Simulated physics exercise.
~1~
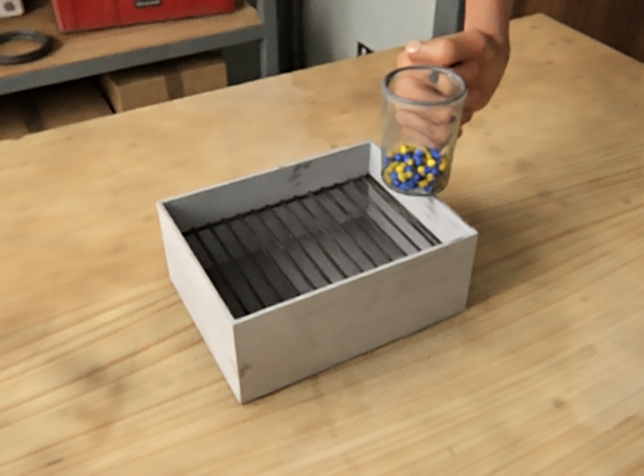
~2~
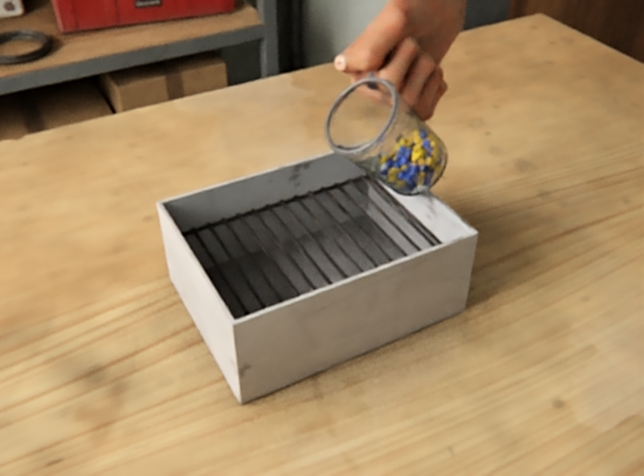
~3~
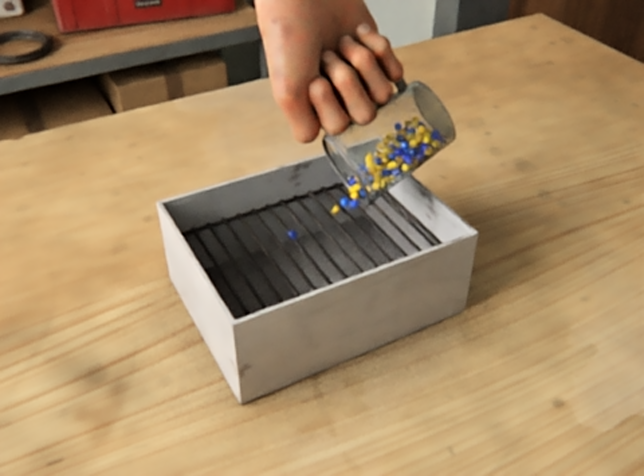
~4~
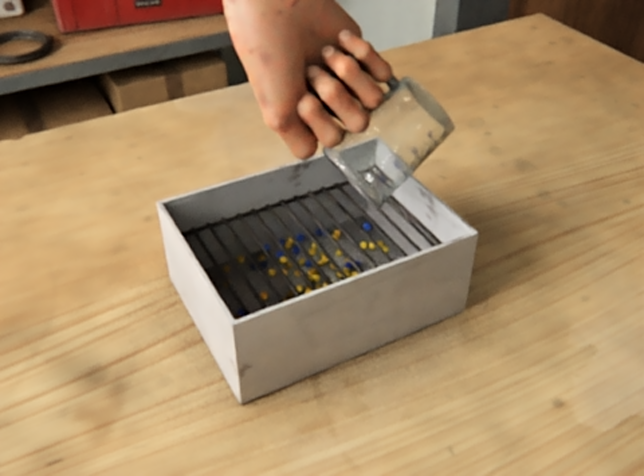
A hand holds a clear cup of small blue and yellow pieces over the back right part of a pale, open box, seen from above at an angle on a wooden table. Dark wires run across the inside of the box, and a shelf with a red case and cardboard boxes stands behind. The hand tips the cup to the left, and the pieces slide toward its rim. As it tilts further, the first few drop toward the wires. At the end the cup is angled mouth down and looks empty, with blue and yellow pieces scattered among the wires.
